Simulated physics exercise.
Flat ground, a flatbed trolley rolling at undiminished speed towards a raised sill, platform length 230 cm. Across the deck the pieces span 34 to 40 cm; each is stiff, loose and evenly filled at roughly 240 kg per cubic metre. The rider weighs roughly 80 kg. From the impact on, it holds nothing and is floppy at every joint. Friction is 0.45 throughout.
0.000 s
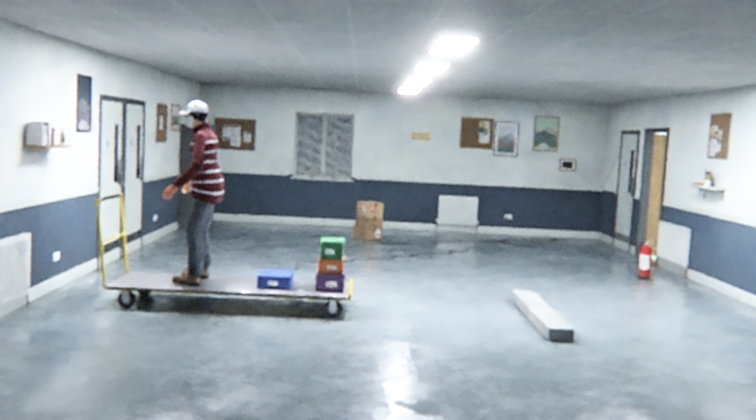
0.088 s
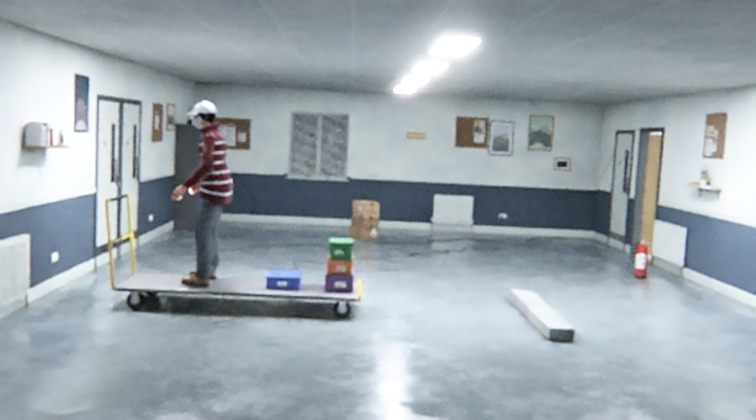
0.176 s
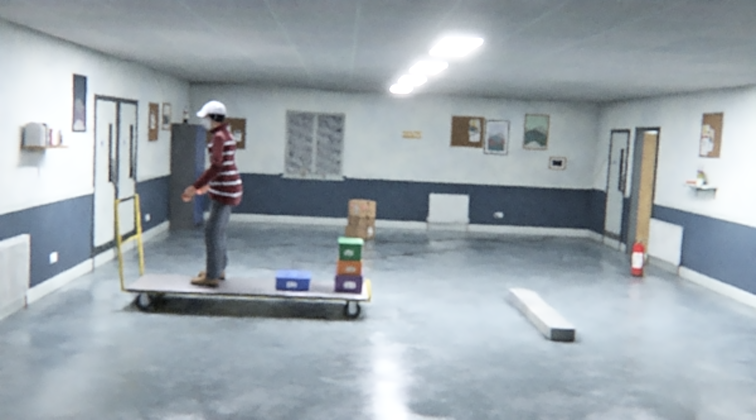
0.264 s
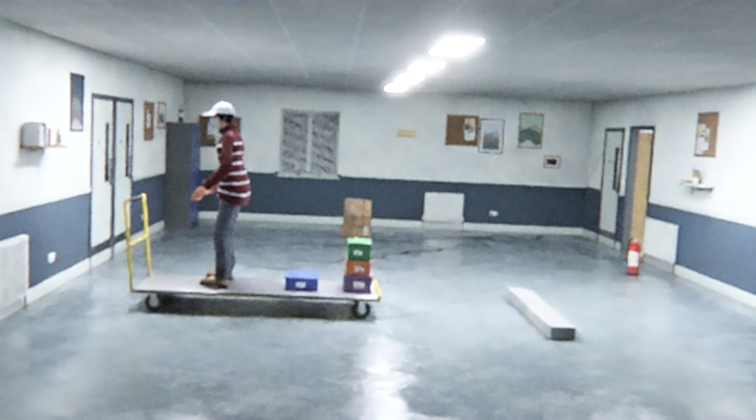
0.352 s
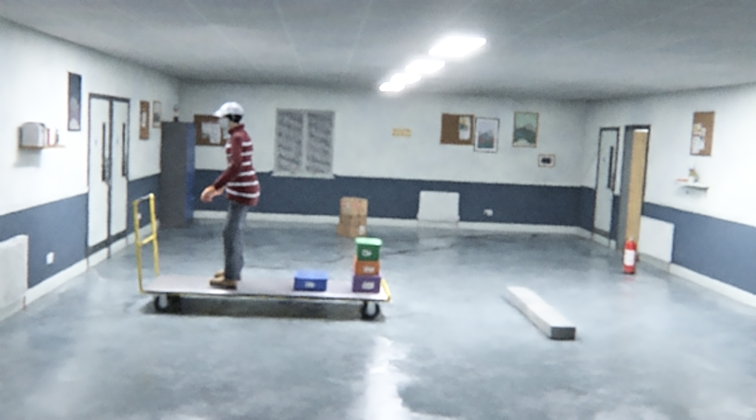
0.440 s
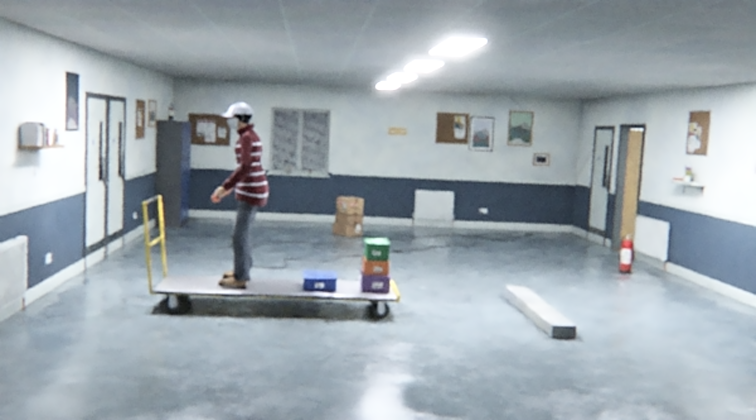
In the video, a person in a white cap and striped top stands on a flatbed trolley as it rolls steadily right across a room, carrying a blue box and a stack of green, orange and purple boxes.
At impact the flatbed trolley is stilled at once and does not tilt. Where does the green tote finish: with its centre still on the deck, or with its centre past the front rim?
The green tote finishes still on the deck.
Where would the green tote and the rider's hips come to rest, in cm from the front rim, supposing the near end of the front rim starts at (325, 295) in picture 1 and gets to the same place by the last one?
Rest positions: Green 80 cm past rim; hips 40 cm behind rim.
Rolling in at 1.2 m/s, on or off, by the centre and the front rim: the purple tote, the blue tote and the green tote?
In that case purple remains, blue remains and green leaves.
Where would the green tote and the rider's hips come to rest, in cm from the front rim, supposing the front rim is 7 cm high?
With that rim, green stays 10 cm behind and the hips stay 80 cm behind.
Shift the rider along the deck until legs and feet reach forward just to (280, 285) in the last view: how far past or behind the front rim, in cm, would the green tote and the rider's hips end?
The green one would stop 10 cm behind the front rim and the hips 40 cm behind it.
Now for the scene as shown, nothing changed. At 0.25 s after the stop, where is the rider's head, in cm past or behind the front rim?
Position: Approx. 140 cm behind the front rim.
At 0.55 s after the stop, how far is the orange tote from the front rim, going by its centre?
Roughly 10 cm short of the front rim.
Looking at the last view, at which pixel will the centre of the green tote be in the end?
Roughly pixel (530, 256).
The wheels strike at 1.88 s.
After 2.13 s the green tote is 8 cm behind the rim, tilted 0°, near (530, 256) in the last picture's view.
After 2.43 s the green tote is 9 cm behind the rim, tilted 0°, near (530, 256) in the last picture's view.
After 2.88 s the green tote is 9 cm behind the rim, tilted 0°, near (530, 256) in the last picture's view.
When all is still (3.4 s), nothing is past the rim; behind it, blue tote, green tote, purple tote, orange tote and the rider's hips.
